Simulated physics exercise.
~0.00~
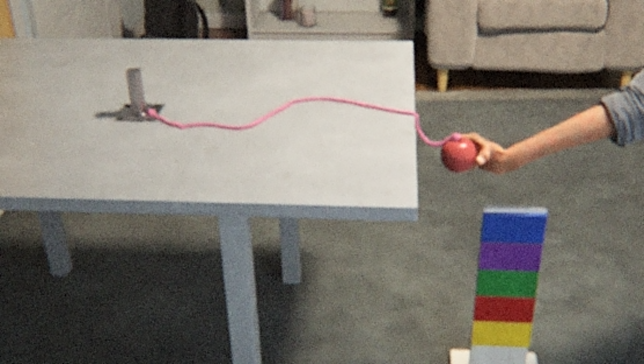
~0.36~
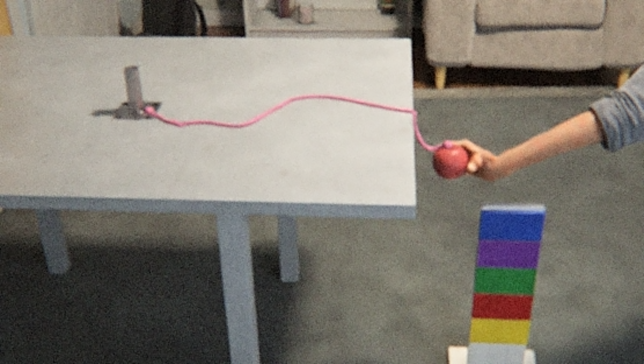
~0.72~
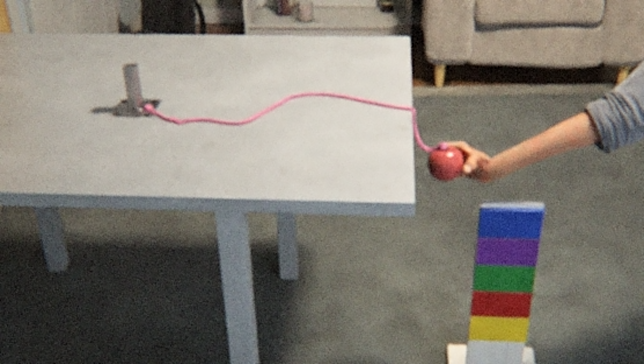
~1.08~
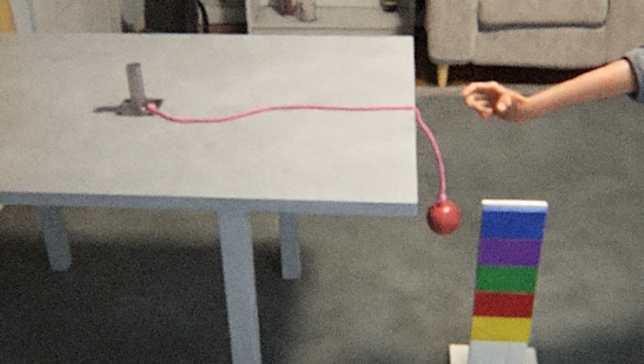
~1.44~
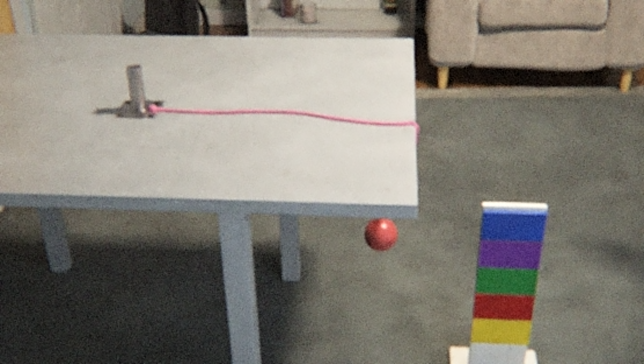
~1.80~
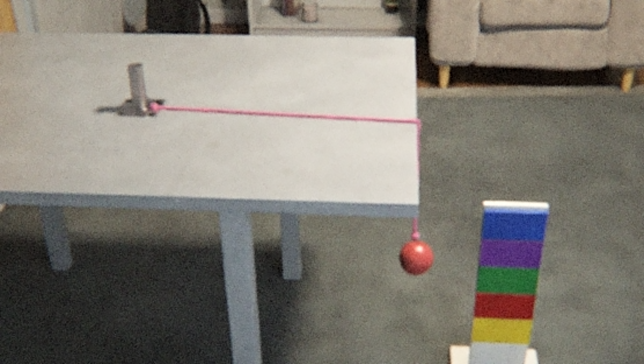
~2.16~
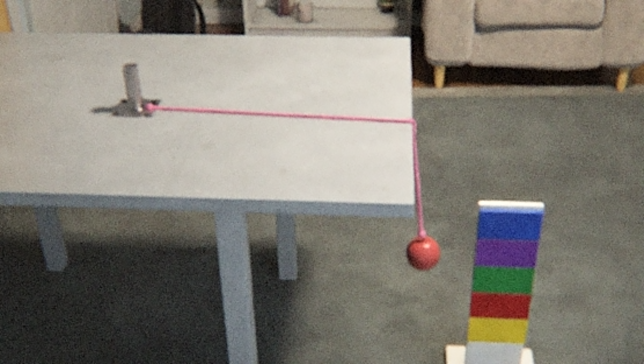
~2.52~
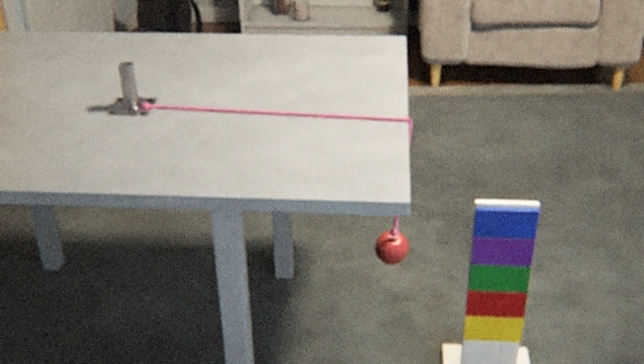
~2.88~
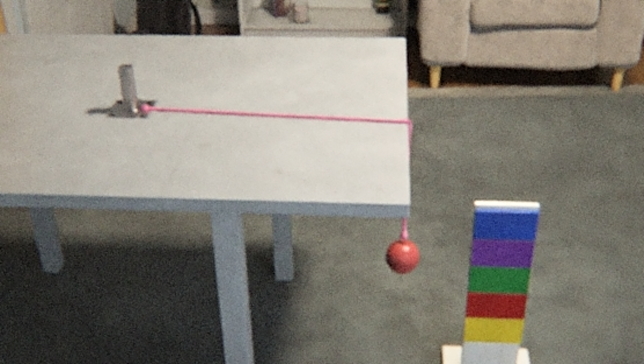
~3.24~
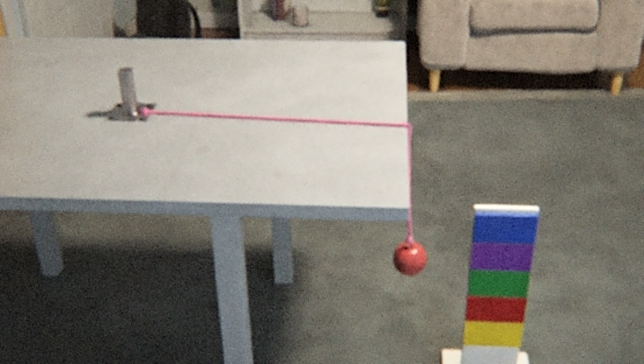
A hand releases a red ball on a cord, and it swings below the table edge.
